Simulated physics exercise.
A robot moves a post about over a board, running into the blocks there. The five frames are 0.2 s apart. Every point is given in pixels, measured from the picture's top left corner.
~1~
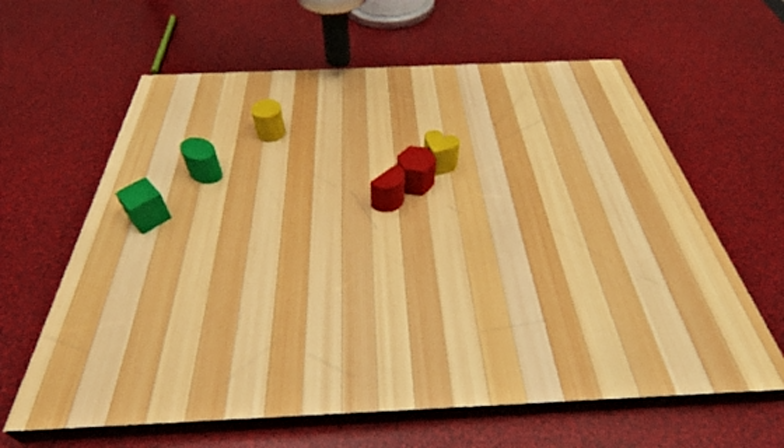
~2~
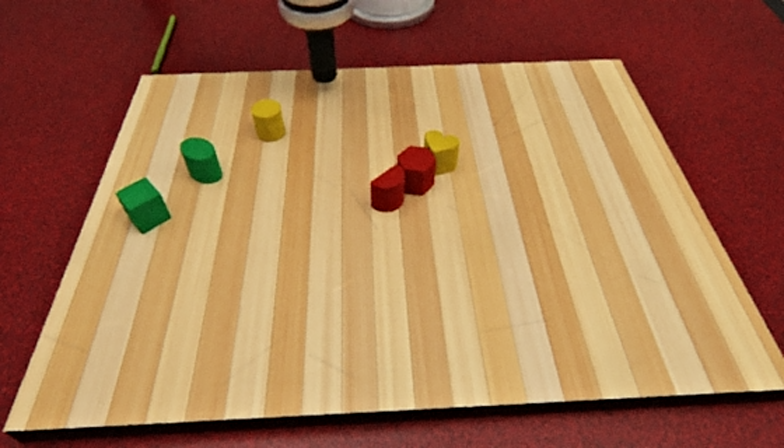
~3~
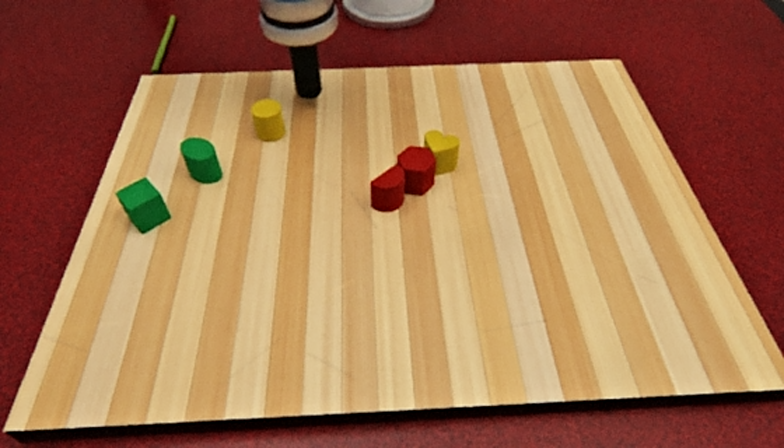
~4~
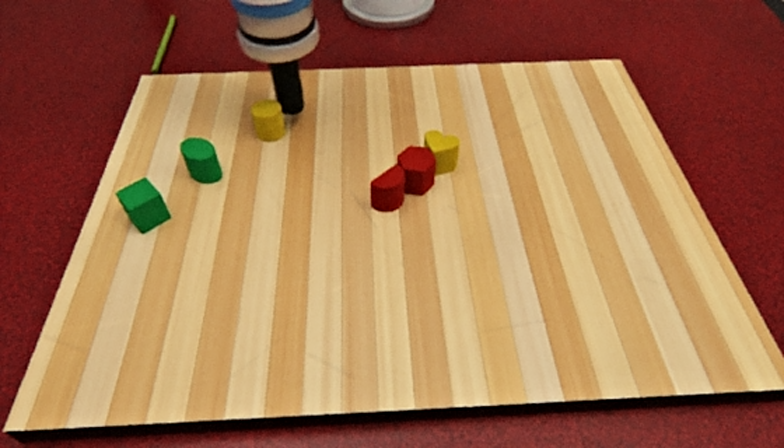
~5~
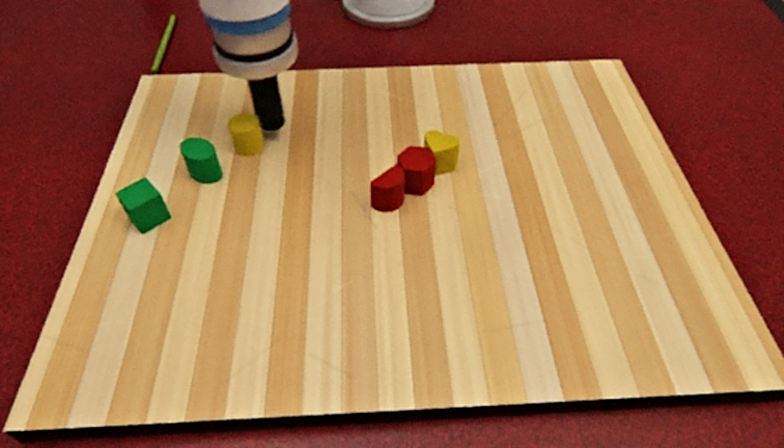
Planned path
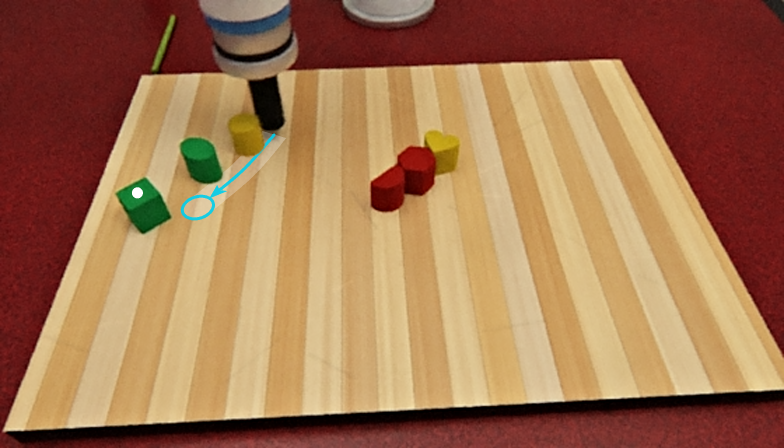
A robot's dark post moved down and left across the striped wooden board and pushed the yellow round block slightly toward the green ones, while the green, red and yellow heart-shaped blocks stayed still.
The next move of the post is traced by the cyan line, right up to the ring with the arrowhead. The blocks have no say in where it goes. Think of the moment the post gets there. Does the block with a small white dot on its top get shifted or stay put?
It stays.
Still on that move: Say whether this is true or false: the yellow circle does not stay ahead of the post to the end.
True - the claim holds.
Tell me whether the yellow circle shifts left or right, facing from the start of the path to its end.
Sideways, to the right.
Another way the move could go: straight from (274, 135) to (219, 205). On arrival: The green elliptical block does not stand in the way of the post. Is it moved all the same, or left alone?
By the last moment of the path, the green elliptical block has shifted.
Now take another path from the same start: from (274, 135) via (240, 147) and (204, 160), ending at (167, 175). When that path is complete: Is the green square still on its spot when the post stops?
Going by the path, no.
Path on the board, from (274, 135) via (242, 171), ending at (198, 207); the dot is on the green square.
On the path given first. One third of the way, post (251, 148); green elliptical block (188, 151); yellow circle (216, 138).
Two thirds of the way, post (224, 172); green elliptical block (172, 154), turned 25° anticlockwise; yellow circle (204, 142).
At the end, post (194, 196); green square in place; green elliptical block (172, 154), turned 25° anticlockwise; yellow circle (204, 142).
